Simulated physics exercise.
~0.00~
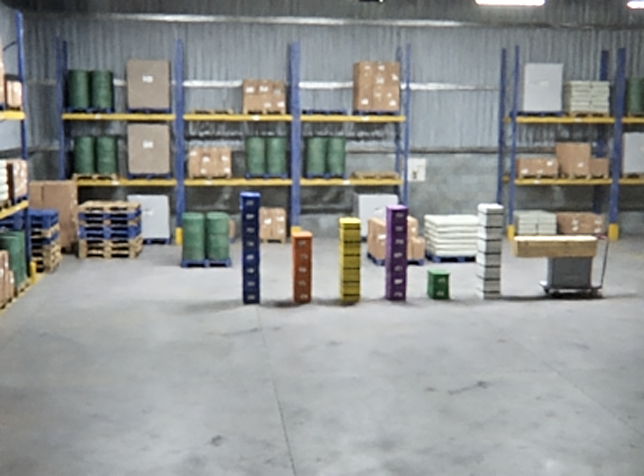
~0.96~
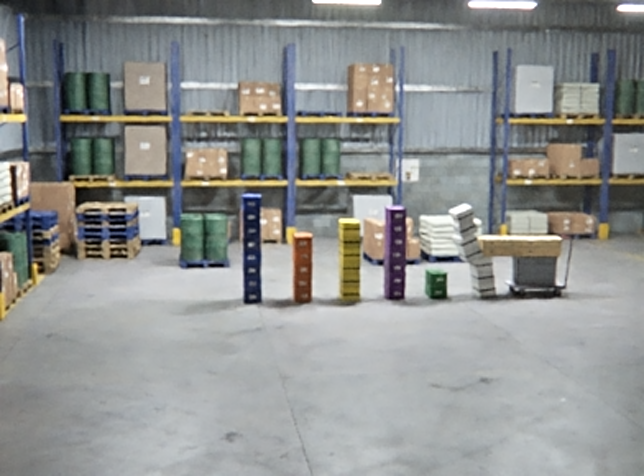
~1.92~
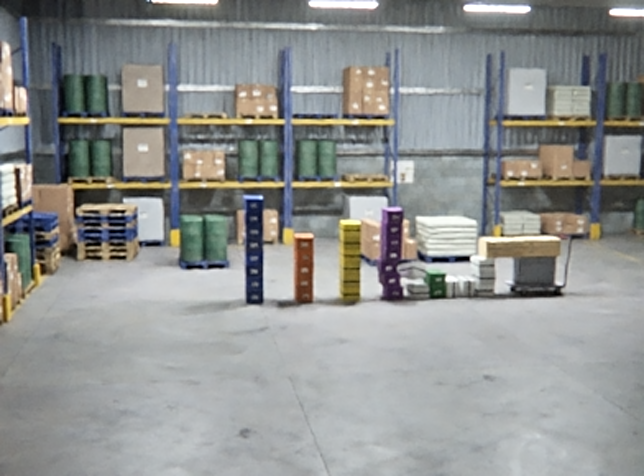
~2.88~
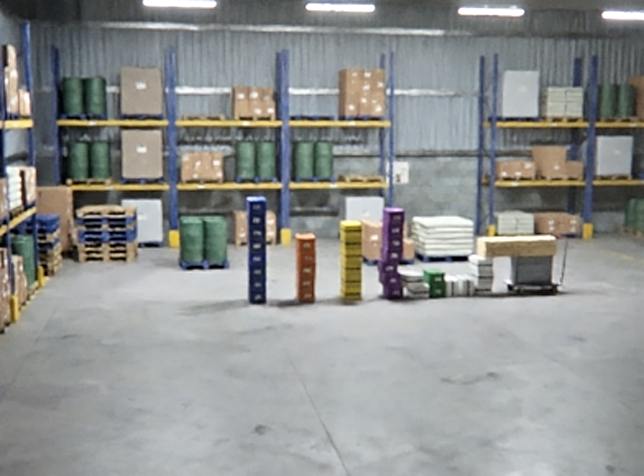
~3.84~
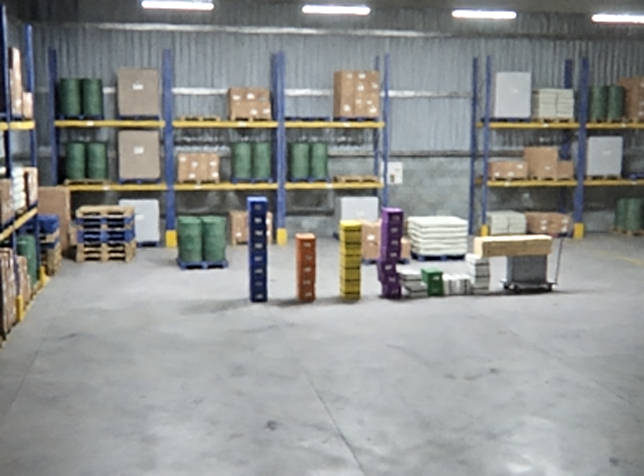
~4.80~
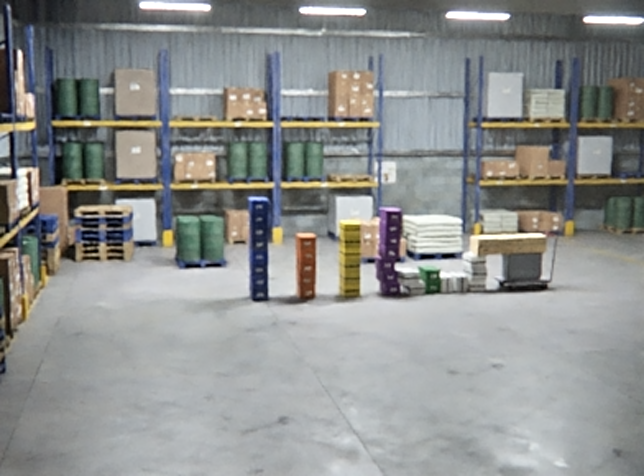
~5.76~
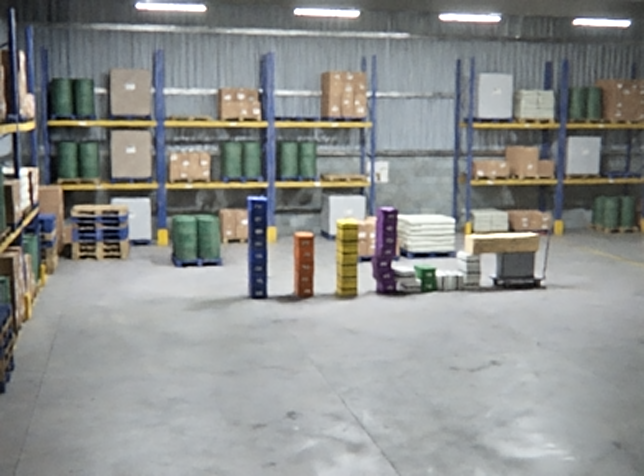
Warehouse floor, a loaded trolley meeting a pale stack that topples left past a small green one, the coloured stacks staying upright.
